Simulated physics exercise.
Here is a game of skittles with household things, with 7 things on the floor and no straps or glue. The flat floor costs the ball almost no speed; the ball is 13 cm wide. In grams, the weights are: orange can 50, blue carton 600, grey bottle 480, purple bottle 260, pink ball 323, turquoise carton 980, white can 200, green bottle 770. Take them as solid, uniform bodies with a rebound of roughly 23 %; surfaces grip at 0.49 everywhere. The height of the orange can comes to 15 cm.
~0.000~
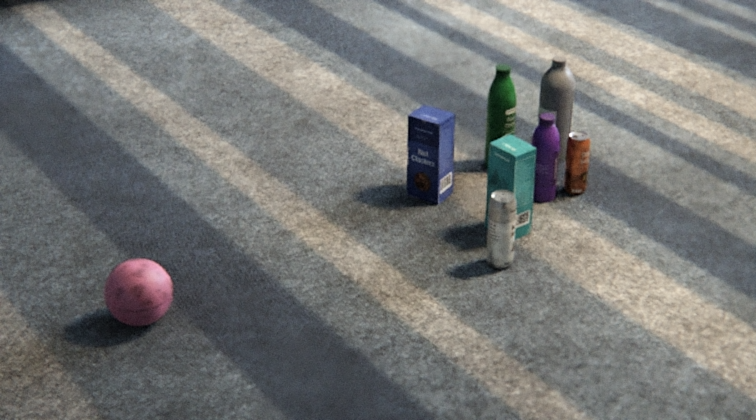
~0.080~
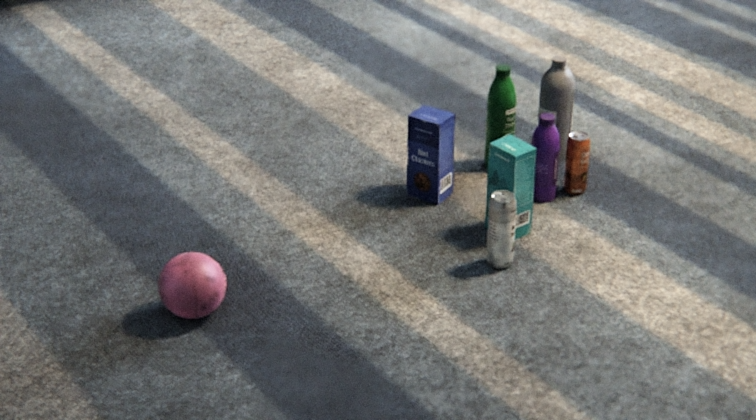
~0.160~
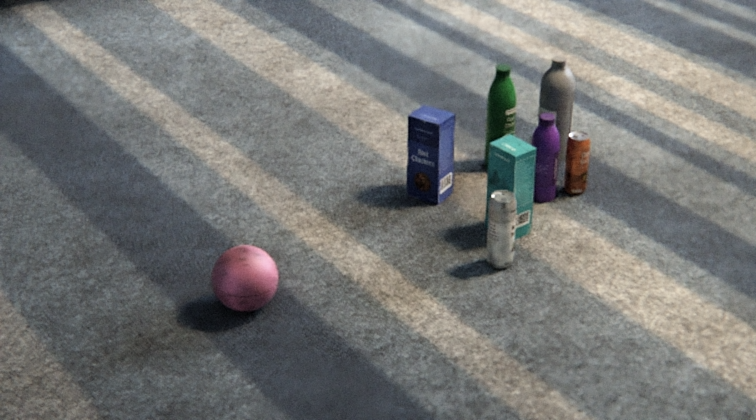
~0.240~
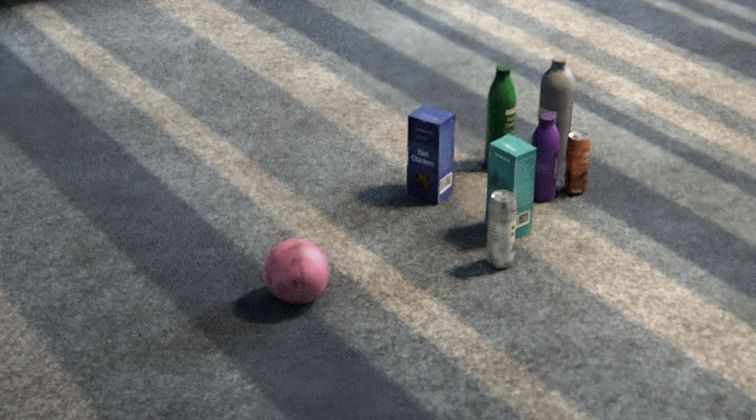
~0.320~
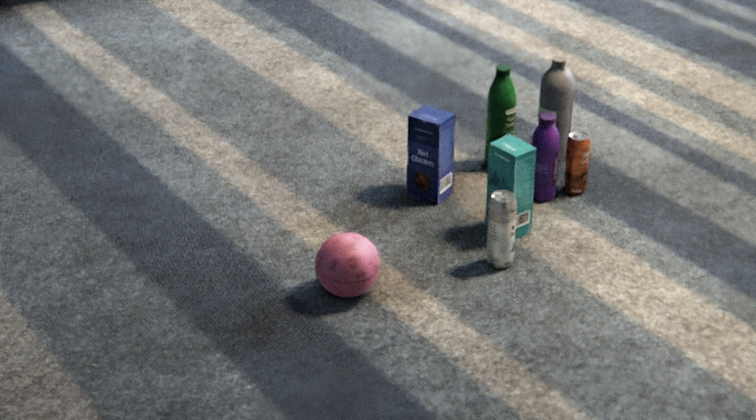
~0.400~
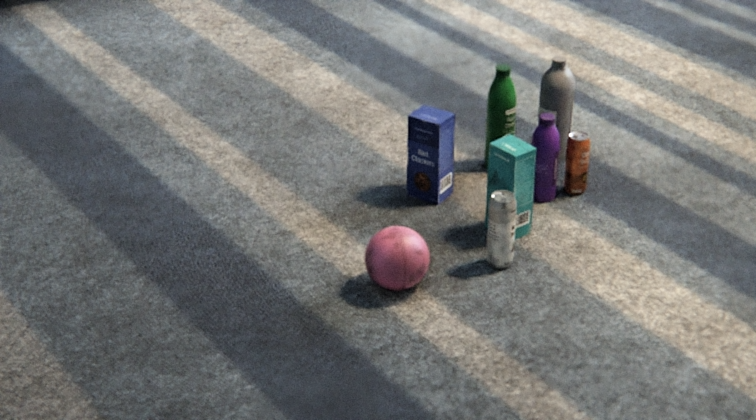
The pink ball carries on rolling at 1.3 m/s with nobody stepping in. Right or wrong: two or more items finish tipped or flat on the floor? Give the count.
Wrong, one.
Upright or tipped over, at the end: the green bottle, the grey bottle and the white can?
Here's how it ends: The green bottle never goes down, the grey bottle never goes down, and the white can comes down.
After 0.70 s, ball has run 78 cm; pink ball near (517, 252); white can 49° off upright.
After 1.40 s, ball has run 116 cm; pink ball near (709, 263); white can on its side.
After 2.20 s, ball has run 159 cm; white can on its side.
After 3.00 s, ball has run 202 cm; white can on its side.
In the end (3.5 s), toppled on the floor, white can; the other 6 under 8 cm from the start. At the end, from the last picture's camera, orange can near (577, 164), blue carton near (431, 155).
